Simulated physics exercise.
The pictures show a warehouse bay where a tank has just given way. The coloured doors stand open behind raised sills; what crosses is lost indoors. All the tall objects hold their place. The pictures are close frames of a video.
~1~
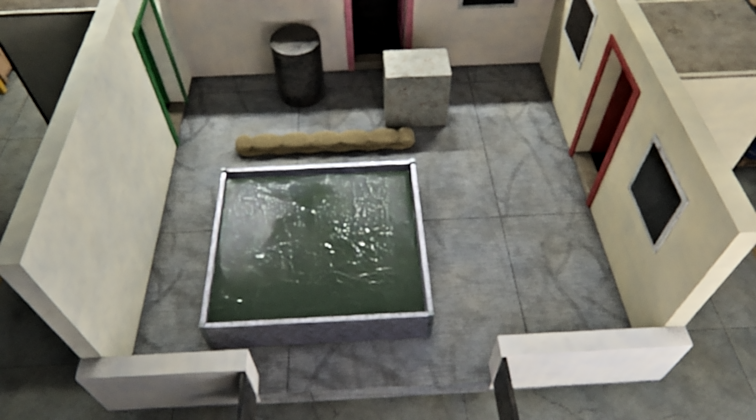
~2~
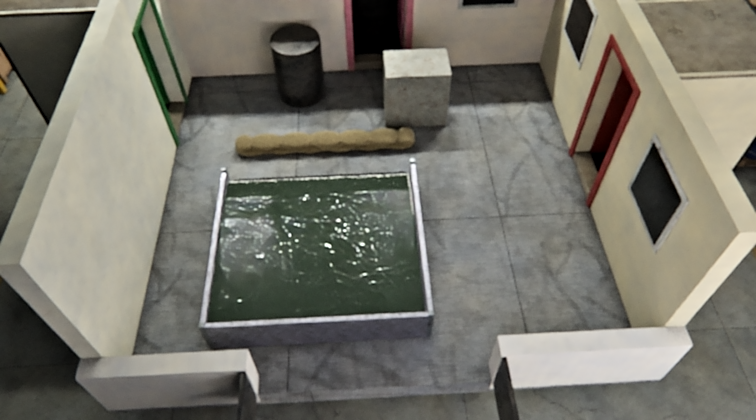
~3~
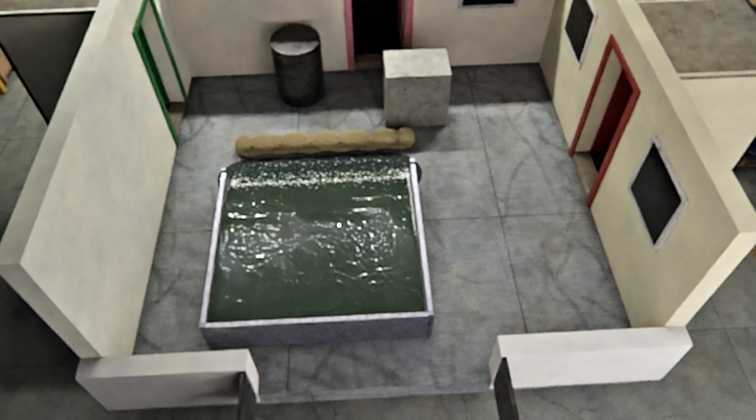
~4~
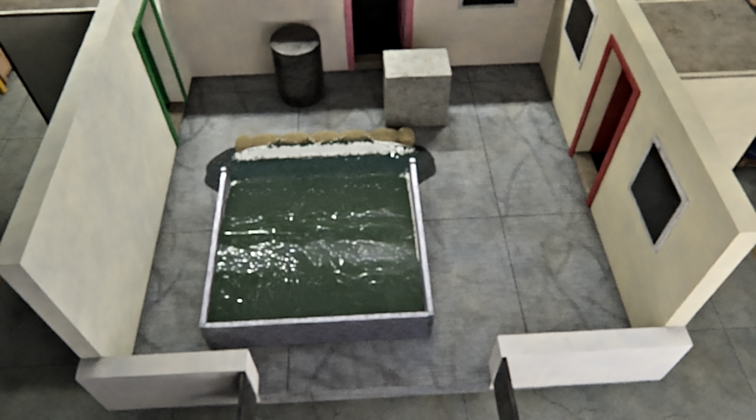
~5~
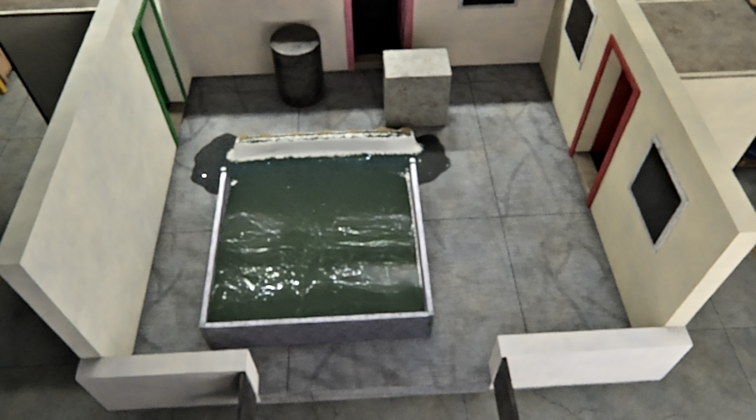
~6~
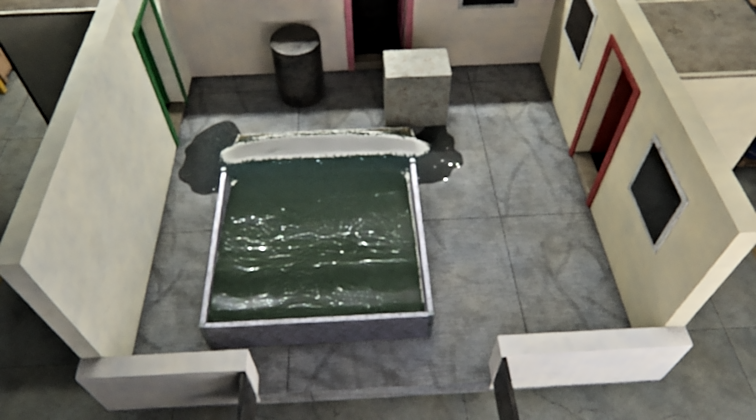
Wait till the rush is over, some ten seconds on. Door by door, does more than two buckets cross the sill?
One by one: The pink door admits no more than that; the green door lets in a lot; the red door admits no more than that.
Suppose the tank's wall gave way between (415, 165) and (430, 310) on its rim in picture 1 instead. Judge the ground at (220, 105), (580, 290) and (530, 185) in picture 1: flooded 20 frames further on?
One after the other: Clear, flooded, flooded.
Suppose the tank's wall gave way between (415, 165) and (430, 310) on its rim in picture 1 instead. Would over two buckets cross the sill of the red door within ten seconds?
Then: The red one floods.
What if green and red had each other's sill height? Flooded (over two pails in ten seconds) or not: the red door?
Then: Red door passes that mark.
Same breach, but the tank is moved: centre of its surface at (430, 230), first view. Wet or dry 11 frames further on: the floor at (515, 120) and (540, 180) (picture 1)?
One after the other: Flooded, clear.
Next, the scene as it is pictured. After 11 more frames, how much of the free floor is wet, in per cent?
Near 55 in a hundred.
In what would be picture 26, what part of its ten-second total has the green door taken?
Roughly 60 per cent.
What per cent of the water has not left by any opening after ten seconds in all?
Near 94 in a hundred.
A moment on, water covers 30 % of the floor; the pink door not reached, the green door wet at the sill, nothing in, the red door not reached.
Next, water covers 55 % of the floor; the pink door wet at the sill, nothing in, the green door under two buckets in, the red door wet at the sill, nothing in.
Then, water covers 70 % of the floor; the pink door wet at the sill, nothing in, the green door over two buckets in, the red door under two buckets in.
Later, water covers 90 % of the floor; the pink door wet at the sill, nothing in, the green door over two buckets in, the red door under two buckets in.
In the end, water covers 95 % of the floor; the pink door wet at the sill, nothing in, the green door over two buckets in, the red door under two buckets in.
